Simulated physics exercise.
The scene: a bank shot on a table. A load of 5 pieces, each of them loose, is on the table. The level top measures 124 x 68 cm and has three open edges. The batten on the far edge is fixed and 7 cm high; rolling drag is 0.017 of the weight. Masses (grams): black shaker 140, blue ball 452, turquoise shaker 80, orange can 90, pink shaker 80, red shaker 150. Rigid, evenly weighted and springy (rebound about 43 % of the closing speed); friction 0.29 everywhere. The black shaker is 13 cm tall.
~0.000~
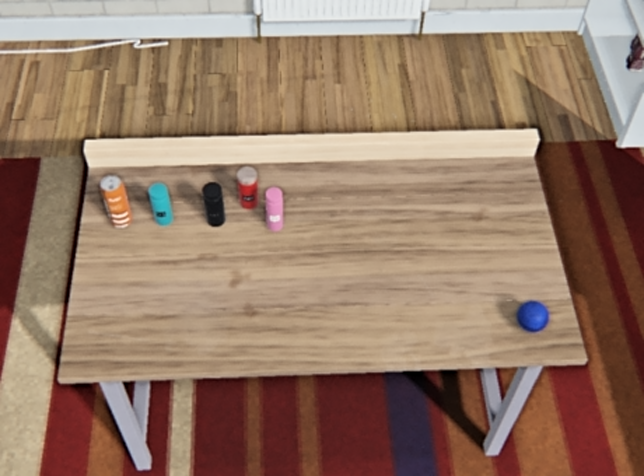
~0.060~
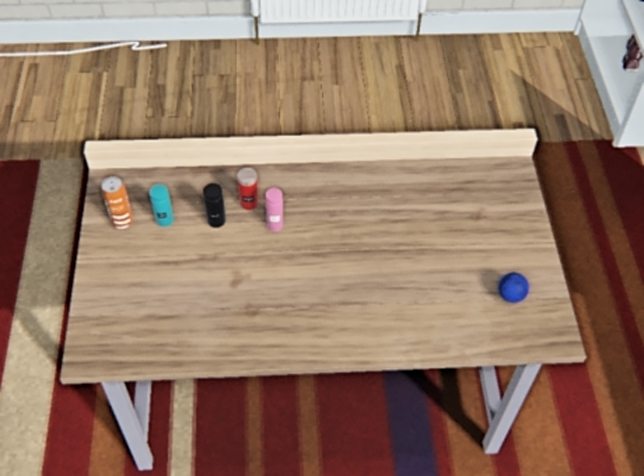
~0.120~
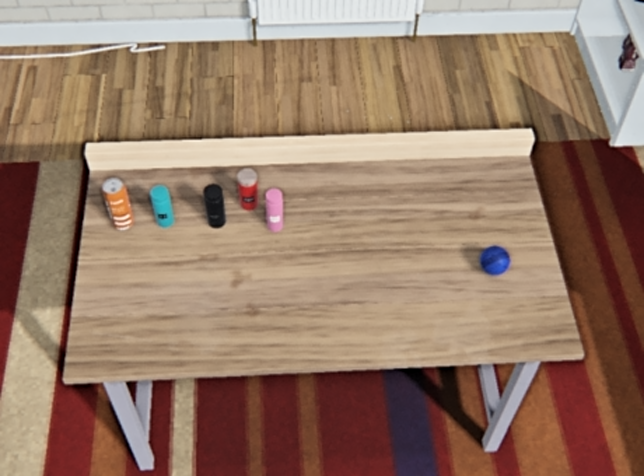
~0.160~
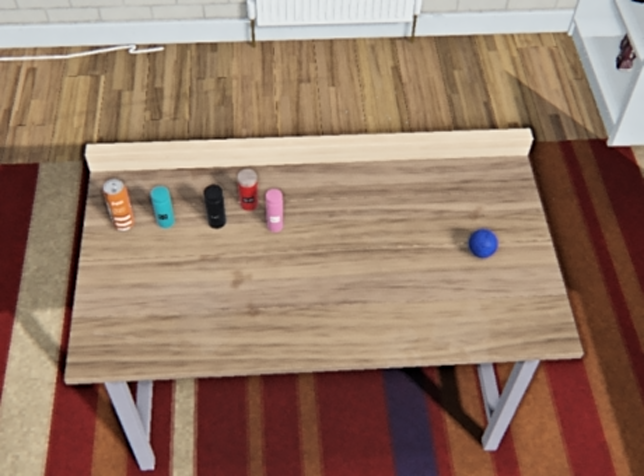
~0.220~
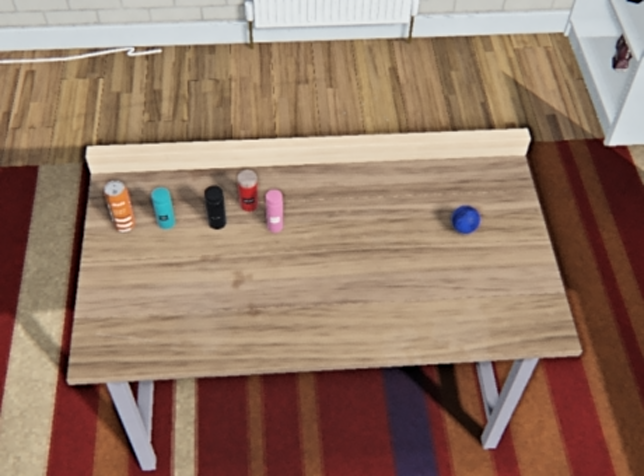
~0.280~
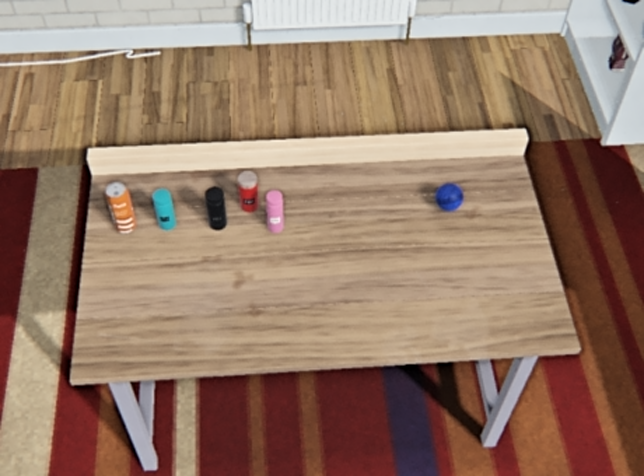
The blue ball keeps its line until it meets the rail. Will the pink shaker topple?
The pink shaker keeps standing.
Around 0.78 s, blue ball near (382, 194).
Around 1.78 s, blue ball near (287, 254).
Finally (3.5 s), all 5 still in place (within 4 cm). Final places as that camera would see them, pink shaker near (275, 212).
